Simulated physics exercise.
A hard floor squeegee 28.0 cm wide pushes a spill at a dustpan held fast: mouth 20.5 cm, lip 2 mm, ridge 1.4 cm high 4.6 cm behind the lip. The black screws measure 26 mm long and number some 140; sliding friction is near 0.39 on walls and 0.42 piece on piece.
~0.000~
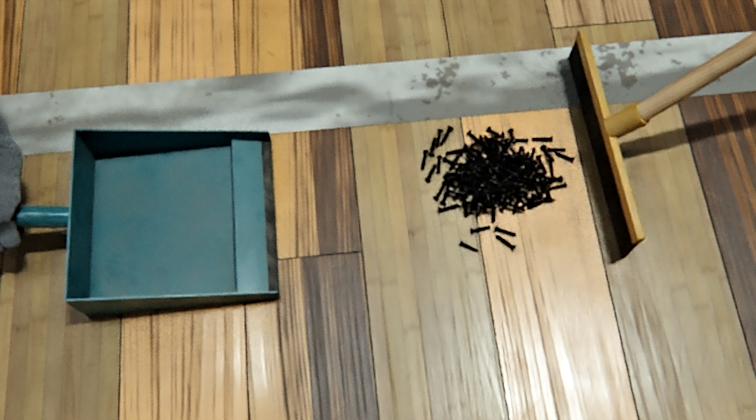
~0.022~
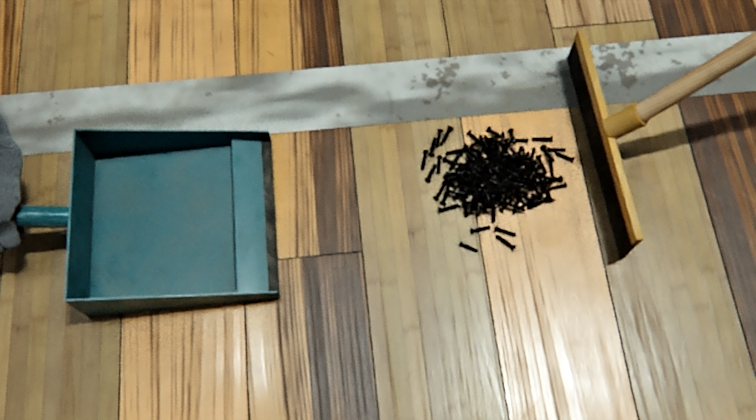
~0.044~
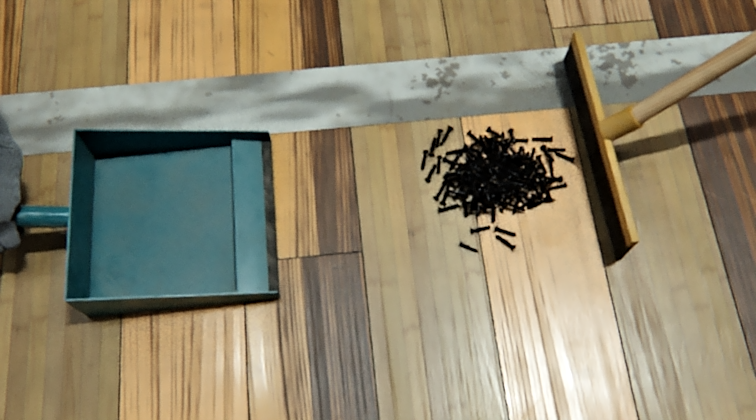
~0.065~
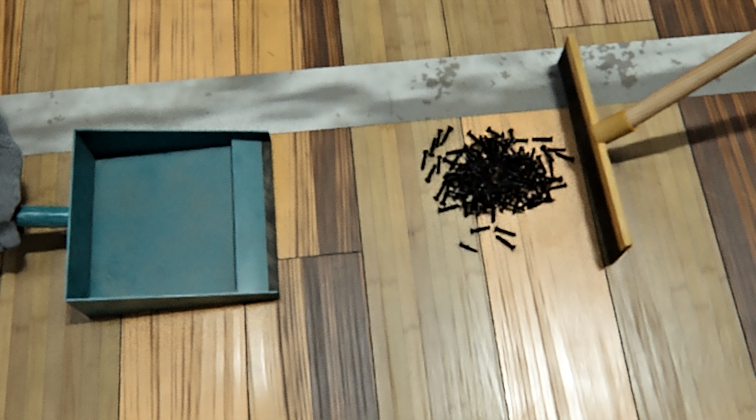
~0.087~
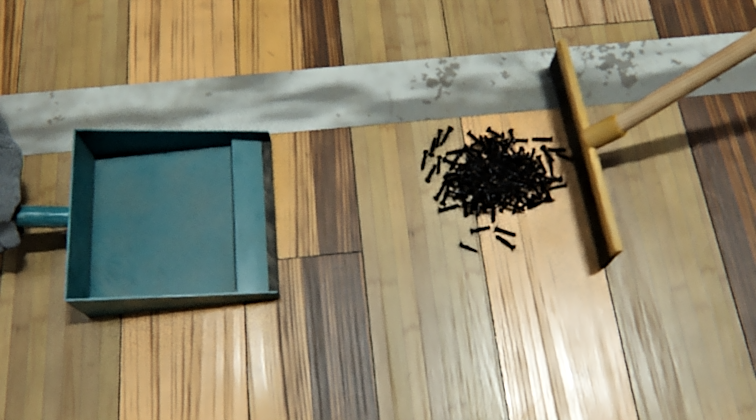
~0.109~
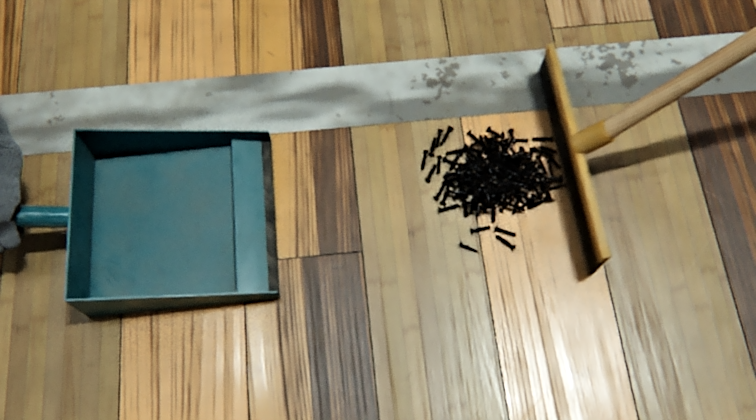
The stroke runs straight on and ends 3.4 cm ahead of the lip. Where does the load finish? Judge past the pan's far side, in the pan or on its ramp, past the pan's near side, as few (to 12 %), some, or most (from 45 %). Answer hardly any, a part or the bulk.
Far side: Hardly any, pan: A part, near side: A part.
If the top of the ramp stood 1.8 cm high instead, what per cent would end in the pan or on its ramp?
Then about 25 per cent.
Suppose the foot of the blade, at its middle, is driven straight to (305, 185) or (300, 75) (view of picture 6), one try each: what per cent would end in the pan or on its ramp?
About 35 and 5 per cent.
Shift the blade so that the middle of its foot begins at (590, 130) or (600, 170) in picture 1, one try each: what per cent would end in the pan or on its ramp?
About 30 and 20 per cent.
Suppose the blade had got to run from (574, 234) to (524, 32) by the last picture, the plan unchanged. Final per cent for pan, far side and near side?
Pan 45, far 20, near 0.
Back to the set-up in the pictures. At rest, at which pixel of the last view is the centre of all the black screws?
Near (282, 255).
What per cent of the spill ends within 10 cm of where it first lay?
Roughly 0 per cent.
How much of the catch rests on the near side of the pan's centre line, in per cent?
About 80 per cent.
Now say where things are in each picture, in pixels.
Blade from (637, 239) to (581, 37), moved 0.0 cm, 0 of the pieces shifted so far; middle of the pieces at (500, 179); pan at (167, 226), in the first picture.
Blade from (636, 240) to (579, 37), moved 0.2 cm, 0 of the pieces shifted so far; middle of the pieces at (500, 179), in the second picture.
Blade from (632, 242) to (576, 39), moved 0.8 cm, 0 of the pieces shifted so far; middle of the pieces at (500, 179), in the third picture.
Blade from (625, 246) to (570, 42), moved 1.7 cm, 0 of the pieces shifted so far; middle of the pieces at (500, 179), in the fourth picture.
Blade from (615, 251) to (561, 46), moved 3.0 cm, 0 of the pieces shifted so far; middle of the pieces at (500, 179), in the fifth picture.
Blade from (603, 258) to (550, 51), moved 4.6 cm, 3 of the pieces shifted so far; middle of the pieces at (494, 177); pan at (167, 226). Its pace works out near 0.79 m/s, heading 22 degrees towards the viewer's side, in the sixth picture.
After 0.33 s, middle of the blade 20 cm from the lip; 0 % over the lip, far side 0 %, near side 0 %.
After 0.48 s, middle of the blade 9 cm from the lip; 0 % over the lip, far side 5 %, near side 10 %.
After 0.75 s, middle of the blade 4 cm from the lip; 30 % over the lip, far side 5 %, near side 25 %.
By 1.4 s all is still; far side 5 %, pan 25 %, near side 25 %, in front of the lip or behind the blade 45 %.
